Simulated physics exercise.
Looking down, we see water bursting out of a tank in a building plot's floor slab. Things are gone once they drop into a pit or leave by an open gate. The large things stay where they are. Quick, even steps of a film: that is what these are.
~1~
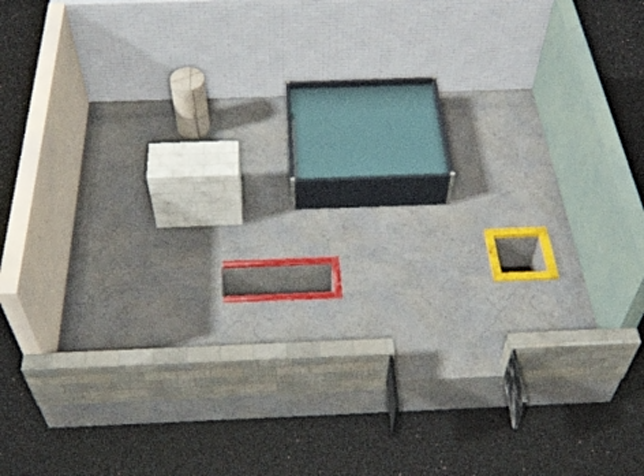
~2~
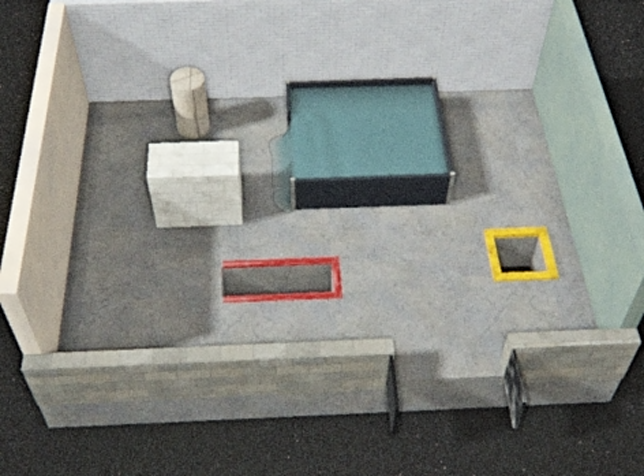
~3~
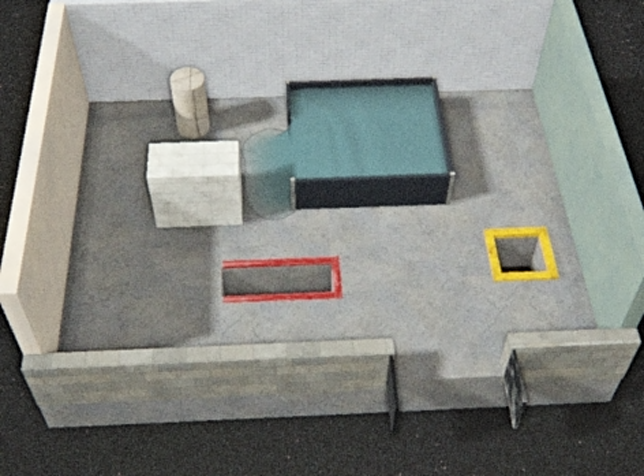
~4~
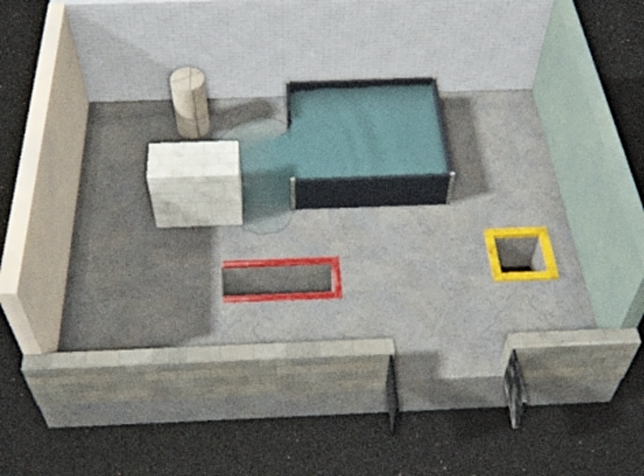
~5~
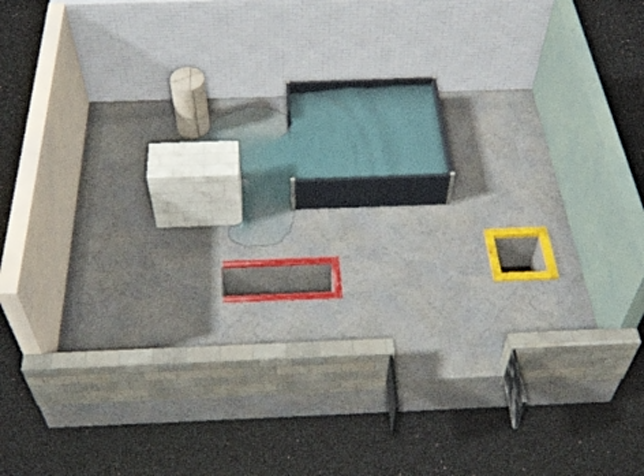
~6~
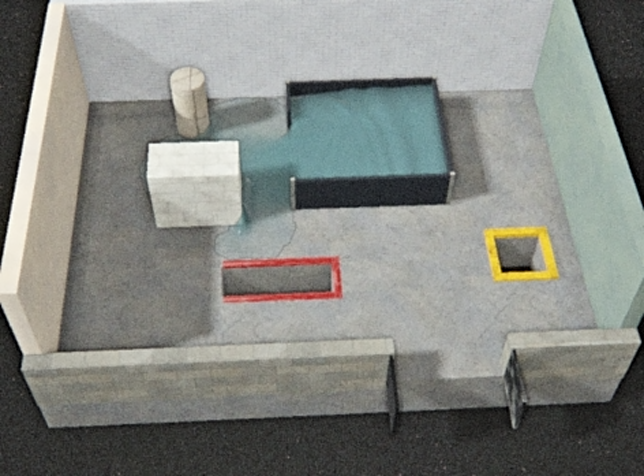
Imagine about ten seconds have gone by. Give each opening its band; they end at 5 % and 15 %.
In the end the gate claims a light share - short of five per cent; the red pit claims a heavy share - exceeding fifteen per cent; the yellow pit claims a light share - short of five per cent.
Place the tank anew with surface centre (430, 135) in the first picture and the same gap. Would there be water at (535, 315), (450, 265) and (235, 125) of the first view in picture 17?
Looking at all three, I'd call them bone dry, bone dry, swamped.
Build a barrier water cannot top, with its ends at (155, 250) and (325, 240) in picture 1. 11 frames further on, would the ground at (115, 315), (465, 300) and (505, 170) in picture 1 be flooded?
Spared; spared; spared.
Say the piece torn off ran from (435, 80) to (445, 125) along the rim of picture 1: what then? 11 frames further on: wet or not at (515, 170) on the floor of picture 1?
Short answer - sodden.
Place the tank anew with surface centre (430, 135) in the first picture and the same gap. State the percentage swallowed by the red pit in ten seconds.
The red pit gets around 30 per cent.
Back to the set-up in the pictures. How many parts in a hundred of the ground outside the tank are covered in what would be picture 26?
It comes to roughly 40 in a hundred.
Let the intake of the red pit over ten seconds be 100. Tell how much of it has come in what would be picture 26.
Approximately 40 per cent.
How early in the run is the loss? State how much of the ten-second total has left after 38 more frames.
I'd put it near 60 in a hundred.
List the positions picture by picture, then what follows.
In the first picture, the water tank at (367, 130) is whole and still.
In the second picture, water pours out at (293, 165) and has run to (283, 138).
In the third picture, the front is at (258, 136), out from the gap at (293, 166).
In the fourth picture, the front is at a hidden place, out from the gap at (293, 166).
In the fifth picture, the front is at a hidden place, out from the gap at (293, 167).
In the sixth picture, water pours out at (293, 166) and has run to a hidden place.
A moment on, water covers 20 % of the floor; the gate 0 %, the red pit 1 %, the yellow pit 0 %.
Next, water covers 30 % of the floor; the gate 0 %, the red pit 5 %, the yellow pit 0 %.
Then, water covers 40 % of the floor; the gate 0 %, the red pit 11 %, the yellow pit 0 %.
Later, water covers 60 % of the floor; the gate 0 %, the red pit 17 %, the yellow pit 0 %.
In the end, water covers 90 % of the floor; the gate 1 %, the red pit 27 %, the yellow pit 0 %.
